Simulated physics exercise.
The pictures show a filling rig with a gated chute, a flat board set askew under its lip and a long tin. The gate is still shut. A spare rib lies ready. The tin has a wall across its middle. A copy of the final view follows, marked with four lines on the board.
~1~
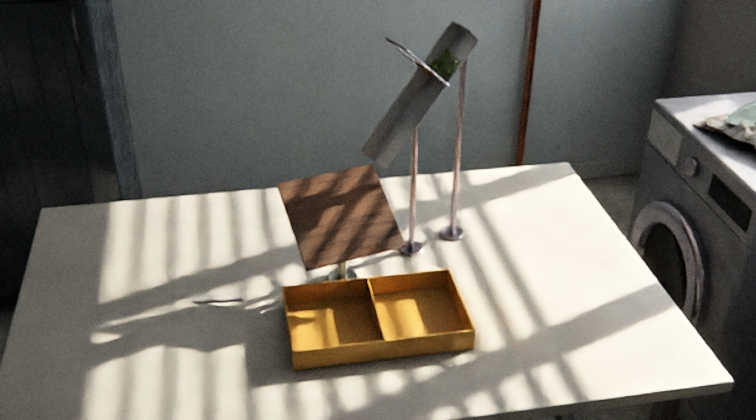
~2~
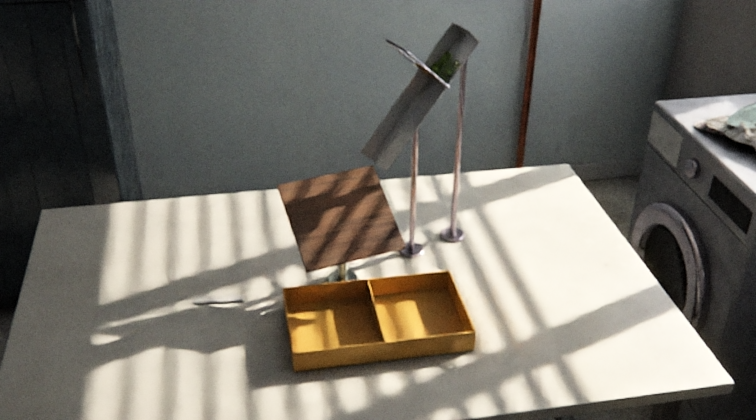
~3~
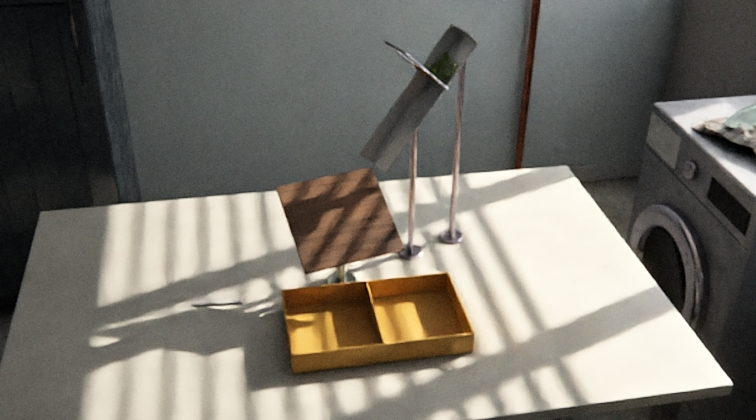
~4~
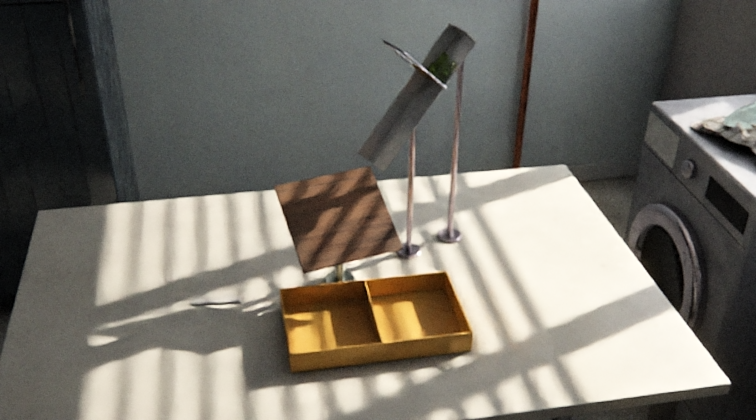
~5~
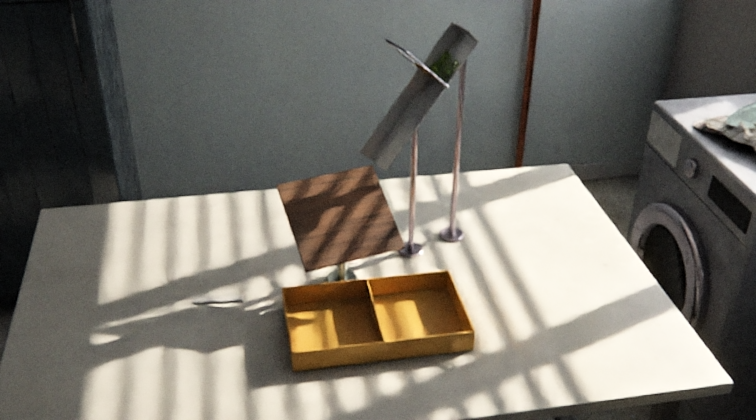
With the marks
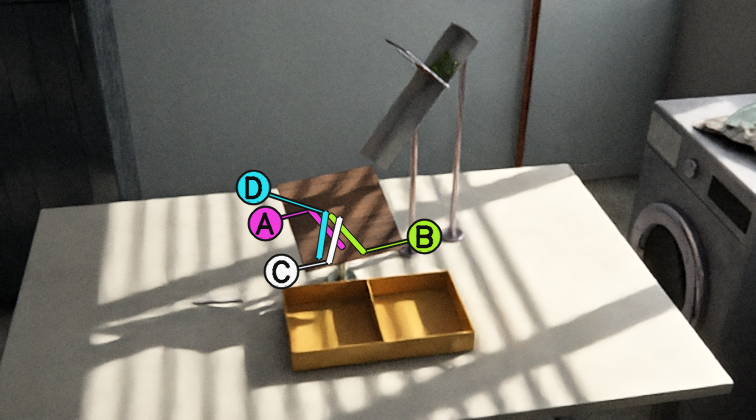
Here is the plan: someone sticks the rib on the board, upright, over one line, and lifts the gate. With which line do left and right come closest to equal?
Use line A.
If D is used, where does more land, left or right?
More lands on the left.
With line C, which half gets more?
Left.
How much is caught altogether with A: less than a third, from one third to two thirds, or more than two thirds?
Line A gives more than two thirds.
On the marked copy, line A from (310, 210) to (342, 246); line B from (331, 216) to (363, 251); line C from (339, 219) to (329, 261); line D from (325, 213) to (319, 256).
If A is chosen, of what is caught, close to half in the left half, close to half in the right.
If B is chosen, of what is caught, a small share in the left half, the bulk in the right.
If C is chosen, of what is caught, the bulk in the left half, close to a quarter in the right.
If D is chosen, of what is caught, the bulk in the left half, a small share in the right.
